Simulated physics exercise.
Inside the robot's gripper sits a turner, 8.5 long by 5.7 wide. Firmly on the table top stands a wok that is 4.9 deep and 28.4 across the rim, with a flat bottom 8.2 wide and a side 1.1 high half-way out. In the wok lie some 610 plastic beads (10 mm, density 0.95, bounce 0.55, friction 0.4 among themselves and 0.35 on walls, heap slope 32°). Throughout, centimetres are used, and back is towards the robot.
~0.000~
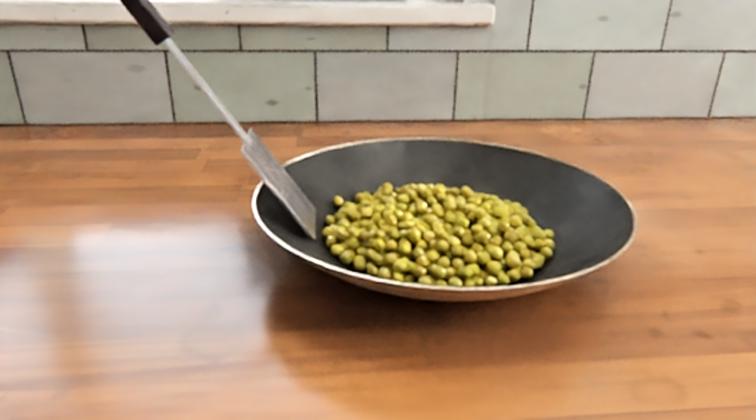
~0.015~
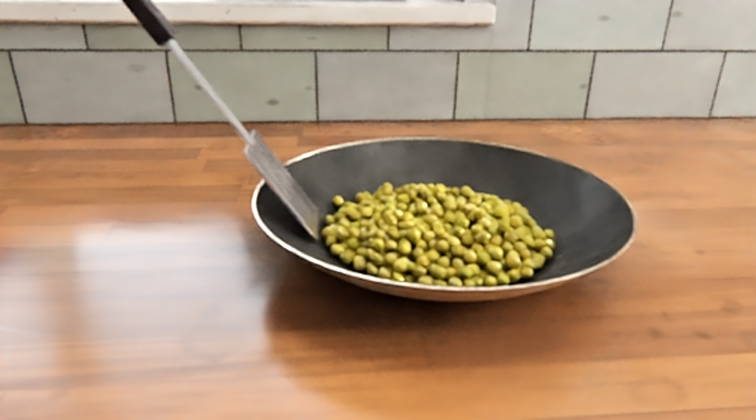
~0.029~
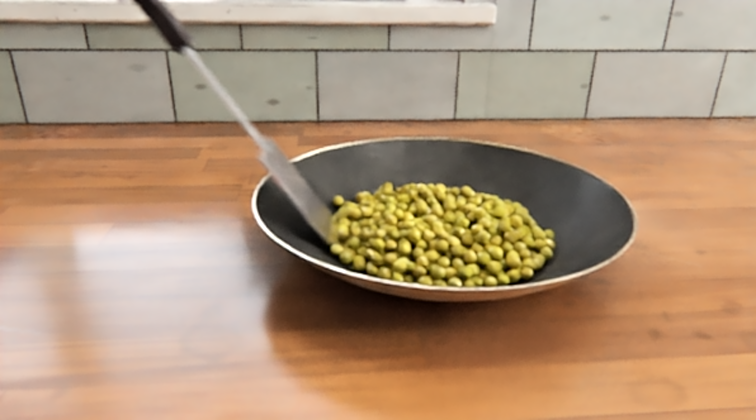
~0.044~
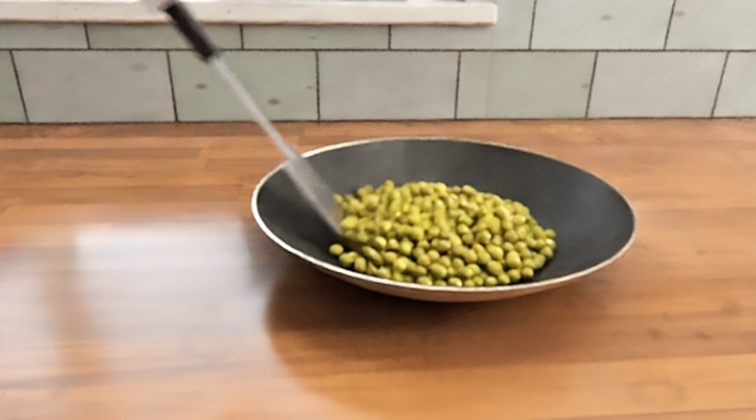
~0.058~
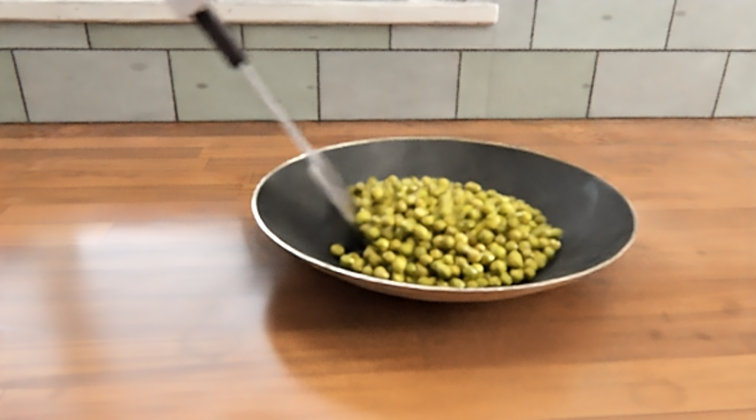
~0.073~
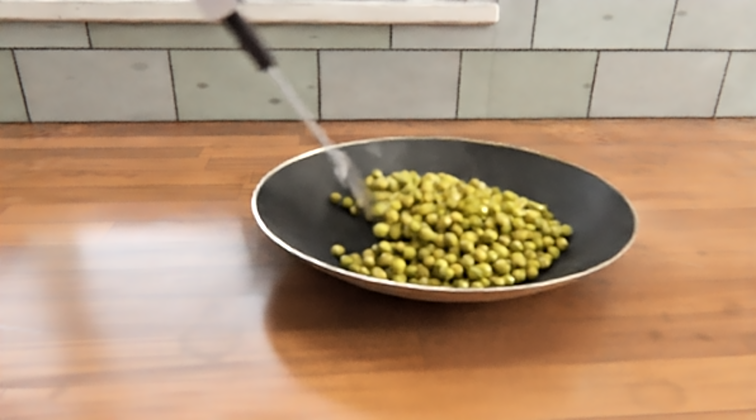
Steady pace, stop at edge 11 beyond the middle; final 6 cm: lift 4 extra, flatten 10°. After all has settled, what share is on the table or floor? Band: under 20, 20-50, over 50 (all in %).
20-50 %.
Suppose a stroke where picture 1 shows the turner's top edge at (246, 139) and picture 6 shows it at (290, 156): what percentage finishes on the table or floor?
It comes to something like 10 %, give or take.
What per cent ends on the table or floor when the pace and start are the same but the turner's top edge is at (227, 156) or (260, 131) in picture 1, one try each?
Around 25 per cent, then around 25 per cent.
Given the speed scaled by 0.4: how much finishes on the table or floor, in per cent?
Estimate: Close to 10 %.
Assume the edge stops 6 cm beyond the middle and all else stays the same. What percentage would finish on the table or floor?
Estimate: Approx. 10 %.
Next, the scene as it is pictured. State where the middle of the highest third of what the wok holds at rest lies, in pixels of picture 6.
Roughly (492, 215).
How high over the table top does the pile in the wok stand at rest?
Some 4.0 cm above the table.
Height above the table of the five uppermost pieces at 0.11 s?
Somewhere around 7 centimetres high.
After 0.11 s, sloping 56°, highest piece 9 above the table; 609 in the wok.
After 0.15 s, sloping 54°, highest piece 11 above the table; 608 in the wok, 1 on the blade or in flight.
After 0.36 s, sloping 46°, highest piece 15 above the table; 450 in the wok, 75 on the table or floor, 84 on the blade or in flight.
After 1.41 s, sloping 46°, highest piece 4 above the table; 450 in the wok, 159 on the table or floor.
In the end, 450 in the wok, 159 on the table or floor. That is 26 % on the table or floor.
